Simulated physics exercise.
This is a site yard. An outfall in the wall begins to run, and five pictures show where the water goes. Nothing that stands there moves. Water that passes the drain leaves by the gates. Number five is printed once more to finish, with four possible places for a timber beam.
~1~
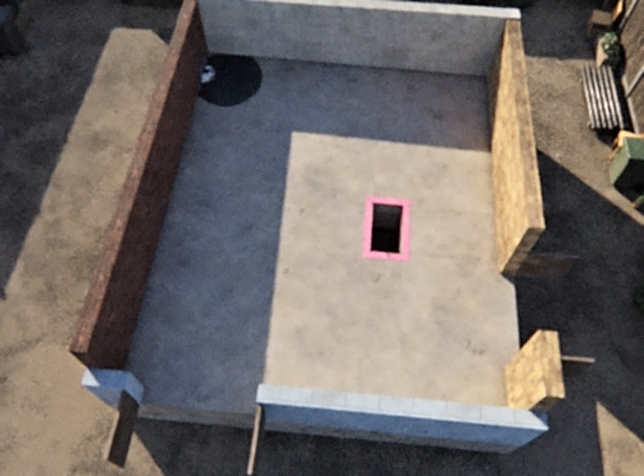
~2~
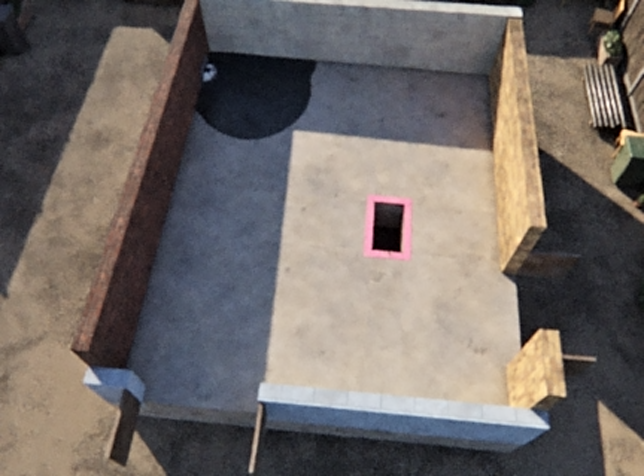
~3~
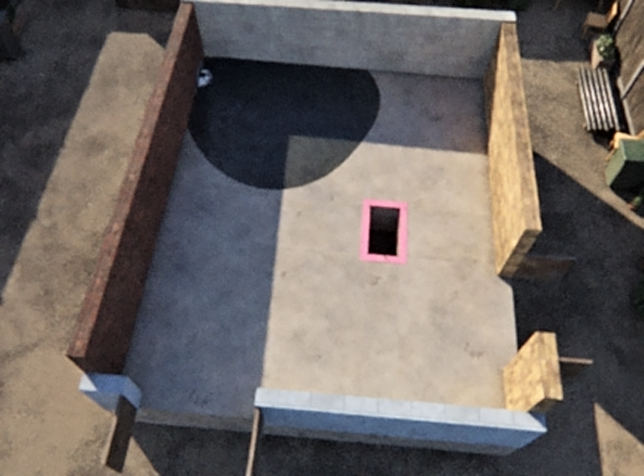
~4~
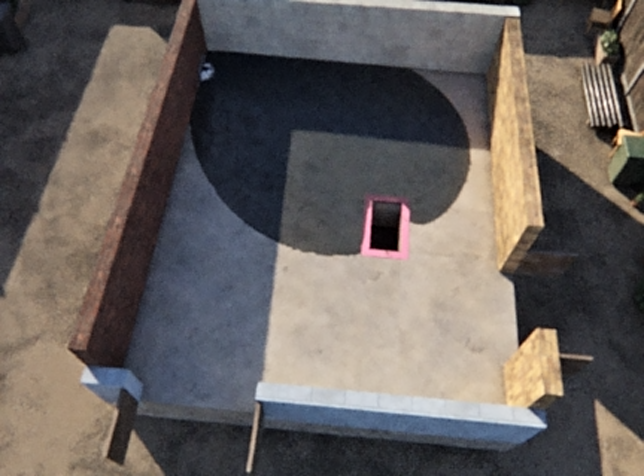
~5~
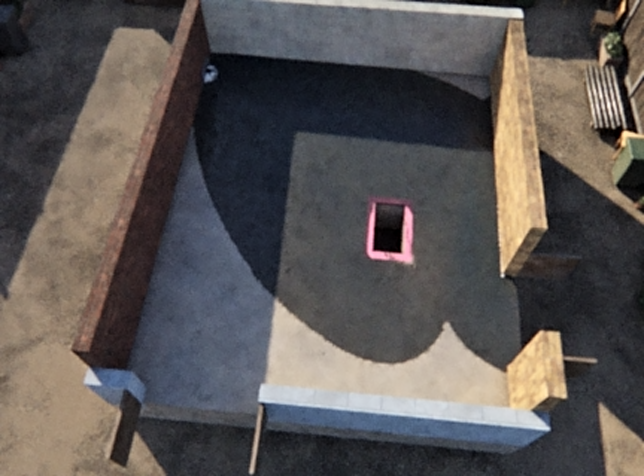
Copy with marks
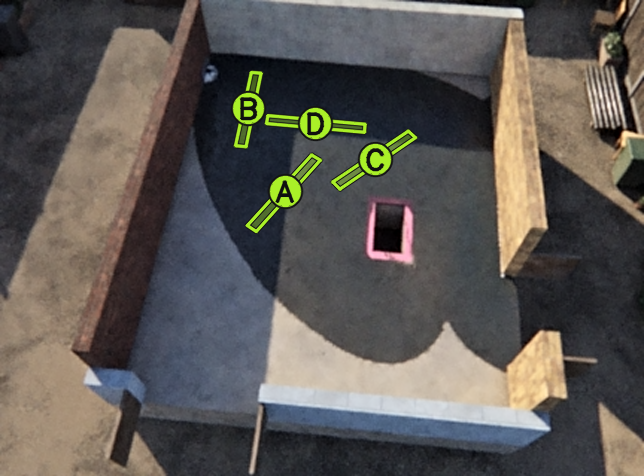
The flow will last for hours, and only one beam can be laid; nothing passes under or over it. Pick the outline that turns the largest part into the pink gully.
Place A does it best.
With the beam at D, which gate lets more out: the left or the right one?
The right one.
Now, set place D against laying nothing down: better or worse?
It is worse.
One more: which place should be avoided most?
Place C.
On the marked copy, A from (251, 228) to (315, 157); B from (240, 146) to (256, 72); C from (336, 185) to (411, 134); D from (267, 119) to (364, 128).
Choosing A, about 19 % of the stream runs into the pink gully, about 80 % out by the gates.
Choosing B, about 10 % of the stream runs into the pink gully, about 90 % out by the gates.
Choosing C, about 6 % of the stream runs into the pink gully, about 94 % out by the gates.
Choosing D, about 10 % of the stream runs into the pink gully, about 90 % out by the gates.
